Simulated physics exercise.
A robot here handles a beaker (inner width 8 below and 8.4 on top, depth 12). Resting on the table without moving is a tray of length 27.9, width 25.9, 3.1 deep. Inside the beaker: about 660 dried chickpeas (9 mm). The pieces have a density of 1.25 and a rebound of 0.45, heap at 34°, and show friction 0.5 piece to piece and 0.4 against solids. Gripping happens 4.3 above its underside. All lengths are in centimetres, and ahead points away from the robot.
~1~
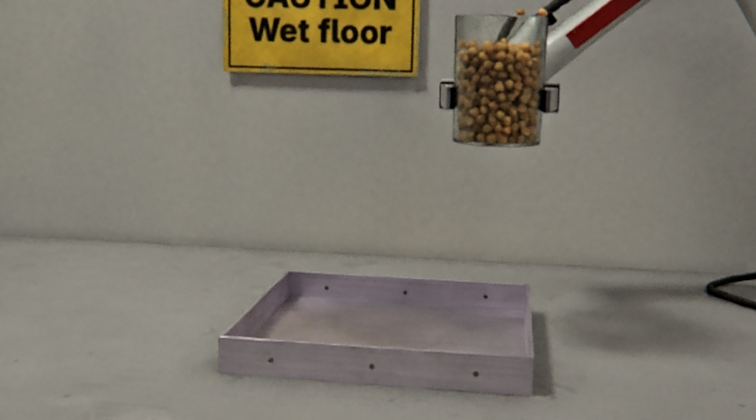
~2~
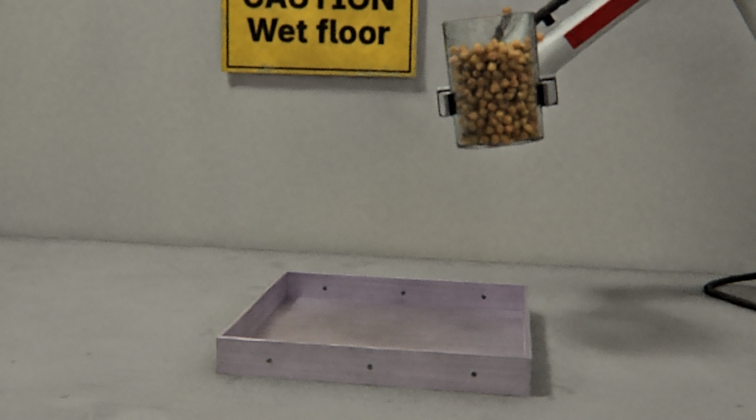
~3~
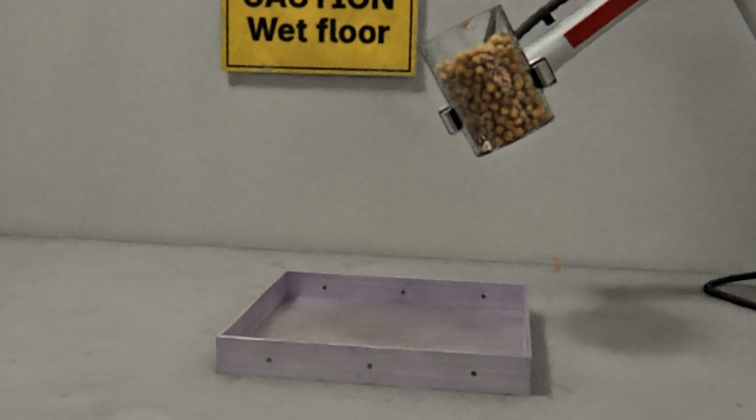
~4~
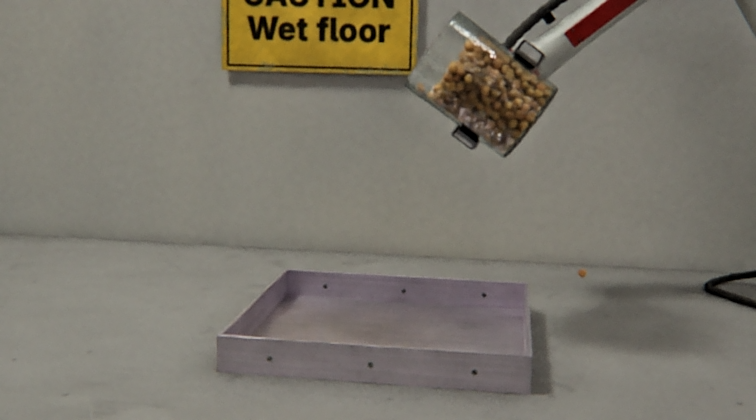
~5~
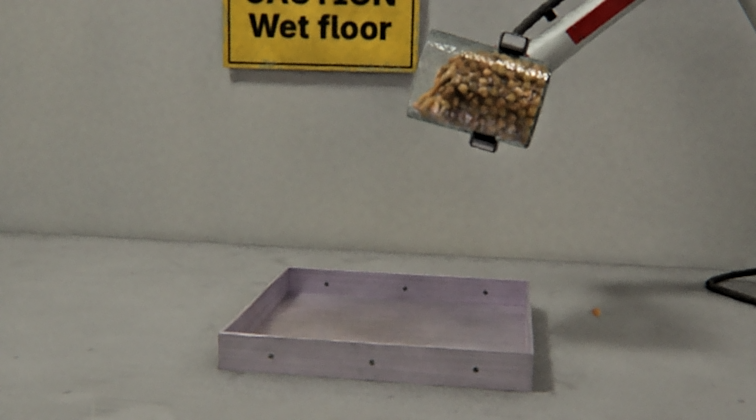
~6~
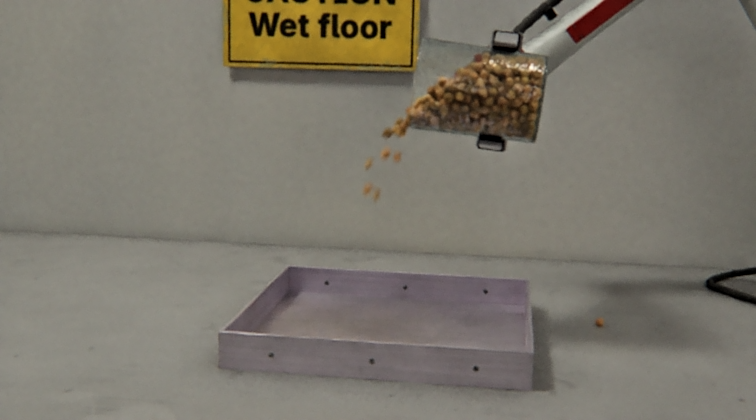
Robot arm tilting a clear beaker of dried chickpeas leftward onto its side, the first few dropping above a pale purple tray.
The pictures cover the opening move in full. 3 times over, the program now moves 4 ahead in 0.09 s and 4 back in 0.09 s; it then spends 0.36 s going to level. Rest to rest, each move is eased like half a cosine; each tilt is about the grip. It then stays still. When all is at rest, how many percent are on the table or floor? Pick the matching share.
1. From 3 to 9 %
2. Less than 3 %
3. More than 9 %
(3) More than 9 %.
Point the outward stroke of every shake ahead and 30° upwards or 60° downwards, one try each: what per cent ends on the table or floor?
First try some 15 %, second try some 5 %.
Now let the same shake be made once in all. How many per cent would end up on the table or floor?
About 10 per cent in that case.
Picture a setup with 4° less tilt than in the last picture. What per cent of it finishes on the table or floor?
It would be near 15 per cent.
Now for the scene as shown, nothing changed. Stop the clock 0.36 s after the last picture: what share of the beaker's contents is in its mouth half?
Some 80 percent is in that half.
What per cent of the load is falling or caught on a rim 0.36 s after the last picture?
Some 14 per cent.
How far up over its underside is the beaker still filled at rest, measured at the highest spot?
Top of the fill: Near 4.5 cm.
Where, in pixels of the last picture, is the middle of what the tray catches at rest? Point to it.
I'd put it at roughly (308, 321).
Then, 0.36 s after the last picture, tilted 84° forward, highest piece 26 above the table; 268 in the beaker, 226 in the tray, 68 on the table or floor, 95 in flight or on a rim.
Then, 0.72 s after the last picture, tilted 42° forward, highest piece 29 above the table; 394 in the tray, 150 in the beaker, 101 on the table or floor, 12 in flight or on a rim.
Then, 1.10 s after the last picture, level, highest piece 26 above the table; 404 in the tray, 150 in the beaker, 103 on the table or floor.
Then, 2.15 s after the last picture, level, highest piece 26 above the table; 404 in the tray, 150 in the beaker, 103 on the table or floor.
Final count, 404 in the tray, 150 in the beaker, 103 on the table or floor. That is 16 % on the table or floor.
